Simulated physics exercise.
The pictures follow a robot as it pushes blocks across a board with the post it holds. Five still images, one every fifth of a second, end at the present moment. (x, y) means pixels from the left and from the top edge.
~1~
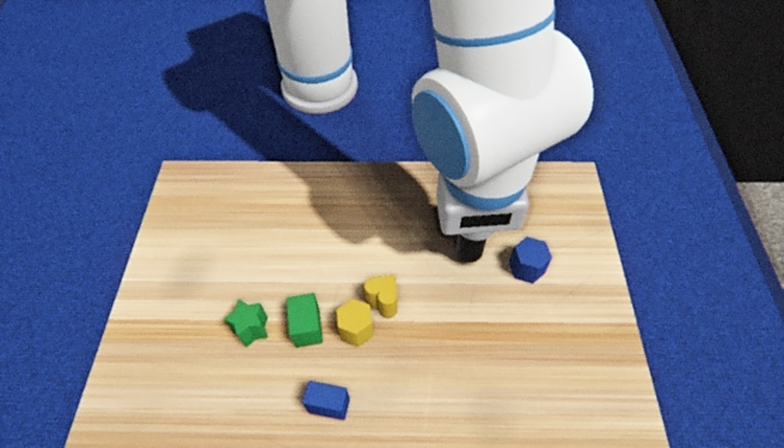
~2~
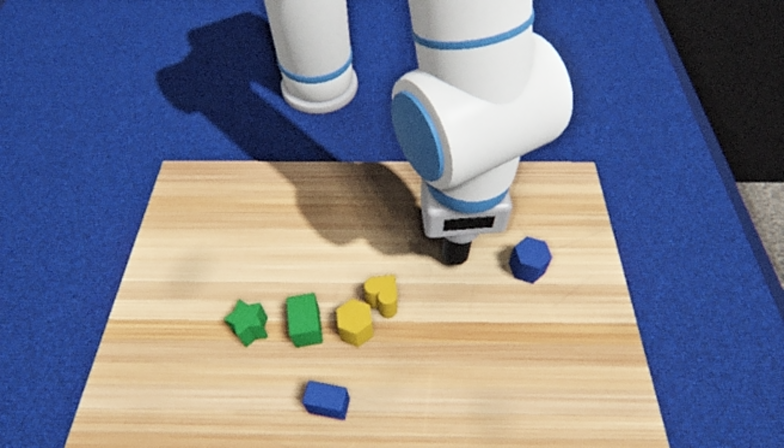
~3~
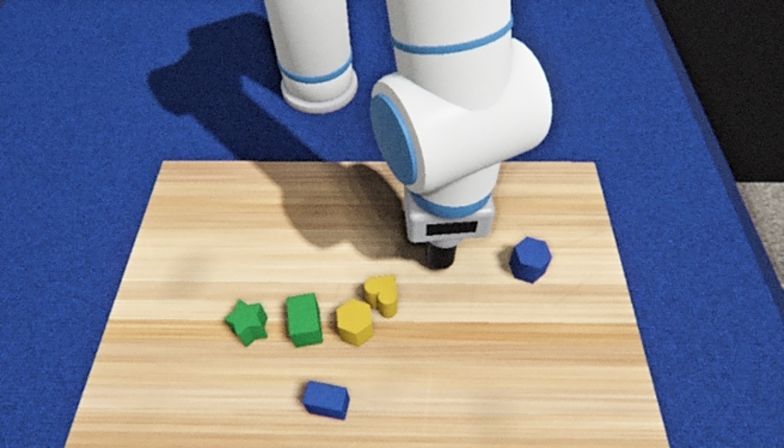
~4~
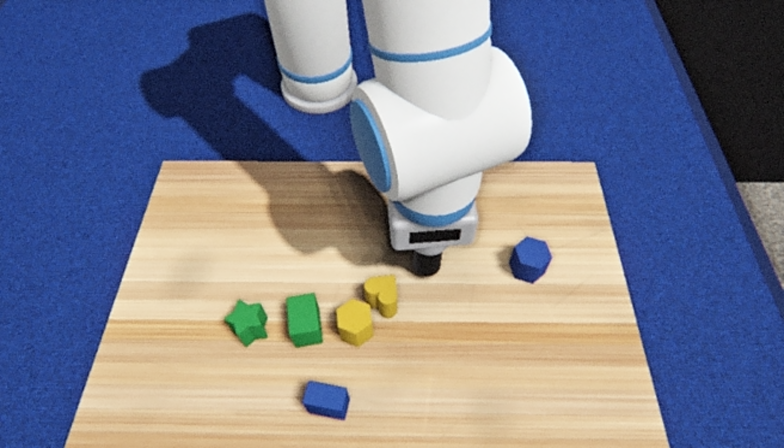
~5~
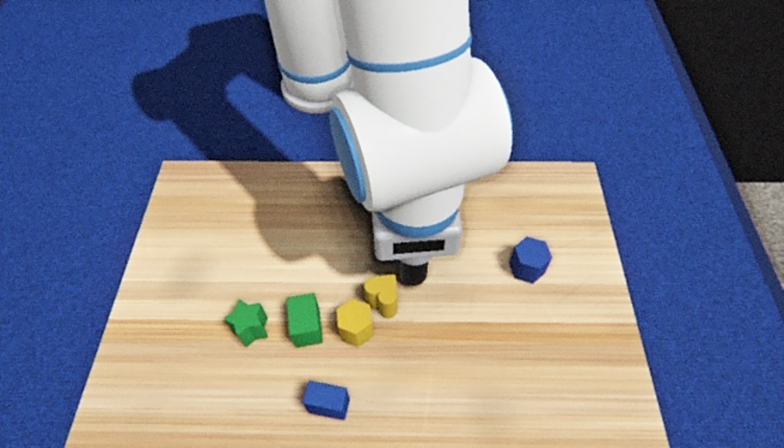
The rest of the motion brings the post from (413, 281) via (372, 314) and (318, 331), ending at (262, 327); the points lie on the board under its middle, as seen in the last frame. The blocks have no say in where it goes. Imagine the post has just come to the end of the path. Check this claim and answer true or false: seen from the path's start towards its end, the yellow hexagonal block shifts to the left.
True - the claim holds.
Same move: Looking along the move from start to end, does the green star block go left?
My answer is no.
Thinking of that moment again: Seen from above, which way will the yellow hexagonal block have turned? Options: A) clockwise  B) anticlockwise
Choice B: Anticlockwise.
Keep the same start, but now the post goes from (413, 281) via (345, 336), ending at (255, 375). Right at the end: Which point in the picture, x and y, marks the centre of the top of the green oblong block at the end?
It sits at (279, 314).
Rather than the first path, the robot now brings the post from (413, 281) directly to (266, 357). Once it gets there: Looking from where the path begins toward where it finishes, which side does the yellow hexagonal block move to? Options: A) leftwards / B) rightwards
It's A.
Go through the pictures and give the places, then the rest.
In the first picture, lower end of the post at (470, 251), tops of blocks, green star block at (244, 315), green oblong block at (302, 313), yellow hexagonal block at (354, 315), yellow heart block at (383, 287).
In the second picture, post at (456, 254), blocks as before.
In the third picture, post at (441, 258), blocks as before.
In the fourth picture, post at (427, 265), blocks as before.
In the fifth picture, post at (414, 274), green star block at (244, 315), green oblong block at (302, 313), yellow hexagonal block at (354, 315), yellow heart block at (383, 287).
What follows on the original path. One third of the way, post at (371, 308); yellow hexagonal block at (331, 334), turned 40° anticlockwise; yellow heart block at (342, 304).
Two thirds of the way, post at (316, 325); green star block at (235, 316), turned 10° anticlockwise; green oblong block at (267, 313); yellow hexagonal block at (315, 348), turned 85° anticlockwise; yellow heart block at (295, 297), turned 40° clockwise.
At the end, post at (258, 321); green star block at (192, 315); green oblong block at (224, 309); yellow hexagonal block at (315, 348), turned 85° anticlockwise; yellow heart block at (284, 288), turned 85° clockwise.
